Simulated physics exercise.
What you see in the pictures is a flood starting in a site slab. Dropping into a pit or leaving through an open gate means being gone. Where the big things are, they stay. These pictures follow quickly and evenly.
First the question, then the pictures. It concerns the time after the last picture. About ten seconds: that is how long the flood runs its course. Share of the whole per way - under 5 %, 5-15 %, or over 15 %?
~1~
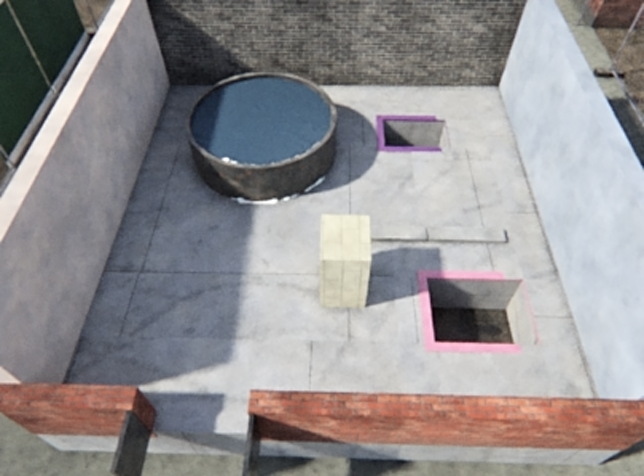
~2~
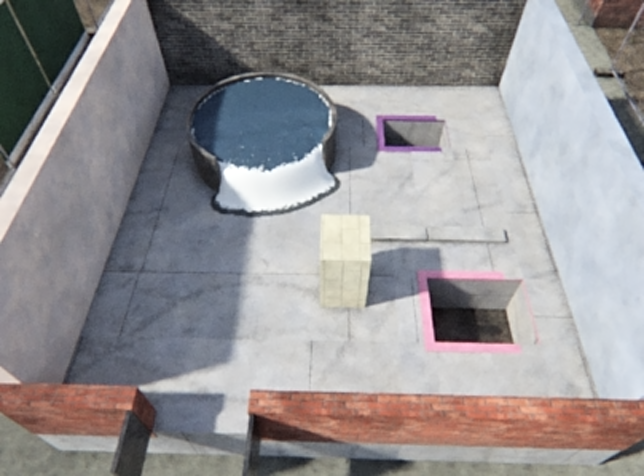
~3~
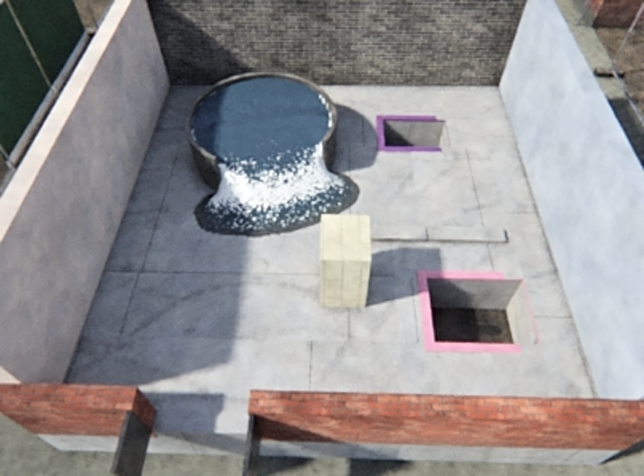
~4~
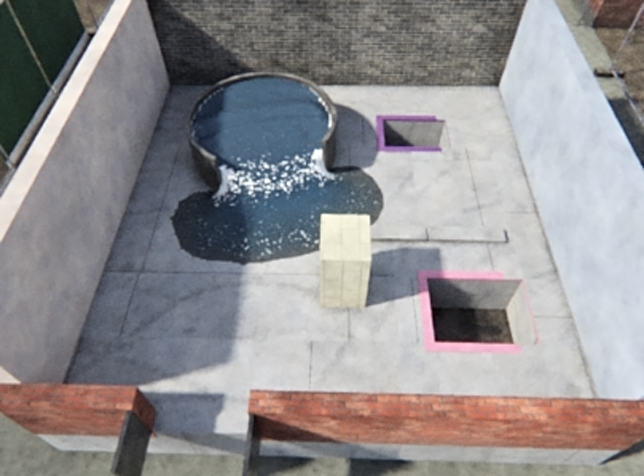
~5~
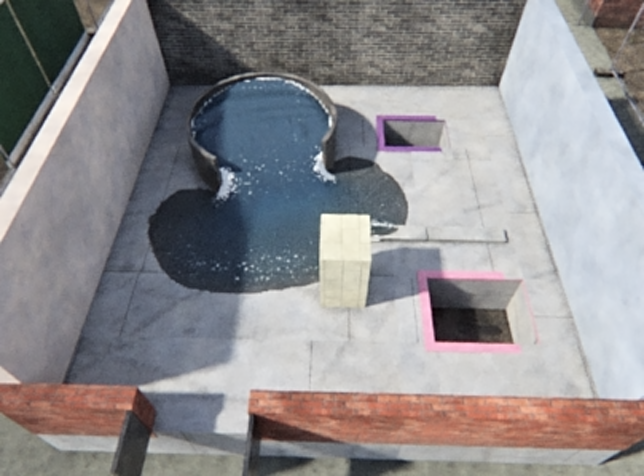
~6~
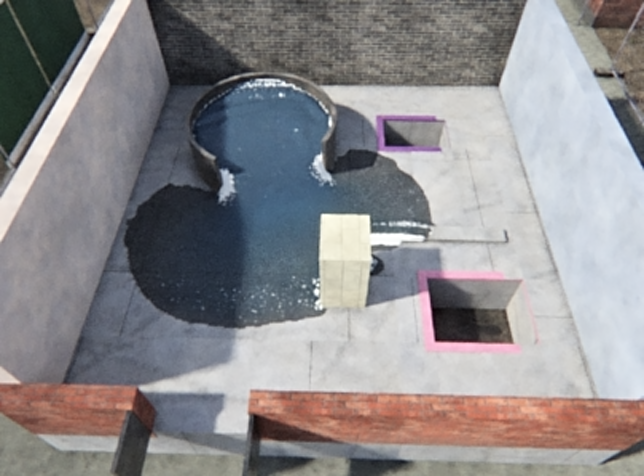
Gate: Greater than fifteen per cent, pink pit: Greater than fifteen per cent, purple pit: Smaller than five per cent.
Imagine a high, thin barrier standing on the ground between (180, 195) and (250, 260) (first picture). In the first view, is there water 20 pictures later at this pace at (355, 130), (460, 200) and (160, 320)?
Same order as asked - unsoaked, soaked, unsoaked.
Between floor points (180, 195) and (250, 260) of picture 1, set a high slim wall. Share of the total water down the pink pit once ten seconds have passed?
Share for the pink pit - 30 percent.
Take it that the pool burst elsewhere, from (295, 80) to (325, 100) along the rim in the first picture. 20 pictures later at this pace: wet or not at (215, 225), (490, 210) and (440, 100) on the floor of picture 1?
Taking them in order, I'd say not reached, swamped and swamped.
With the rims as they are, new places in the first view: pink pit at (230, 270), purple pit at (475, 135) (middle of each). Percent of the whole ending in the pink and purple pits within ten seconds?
Split: Pink 50 %, purple 6 %.
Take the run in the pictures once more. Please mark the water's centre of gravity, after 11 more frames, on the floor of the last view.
At about (283, 223).
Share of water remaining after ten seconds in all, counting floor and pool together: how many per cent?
Estimate: 42 per cent.
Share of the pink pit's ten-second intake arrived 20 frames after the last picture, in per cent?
Close to 35 out of every hundred.
A moment on, water covers 45 % of the floor; the gate 1 %, the pink pit 0 %, the purple pit 0 %.
Next, water covers 50 % of the floor; the gate 5 %, the pink pit 3 %, the purple pit 0 %.
Then, water covers 65 % of the floor; the gate 15 %, the pink pit 9 %, the purple pit 0 %.
Later, water covers 80 % of the floor; the gate 24 %, the pink pit 17 %, the purple pit 1 %.
In the end, water covers 90 % of the floor; the gate 30 %, the pink pit 24 %, the purple pit 3 %.
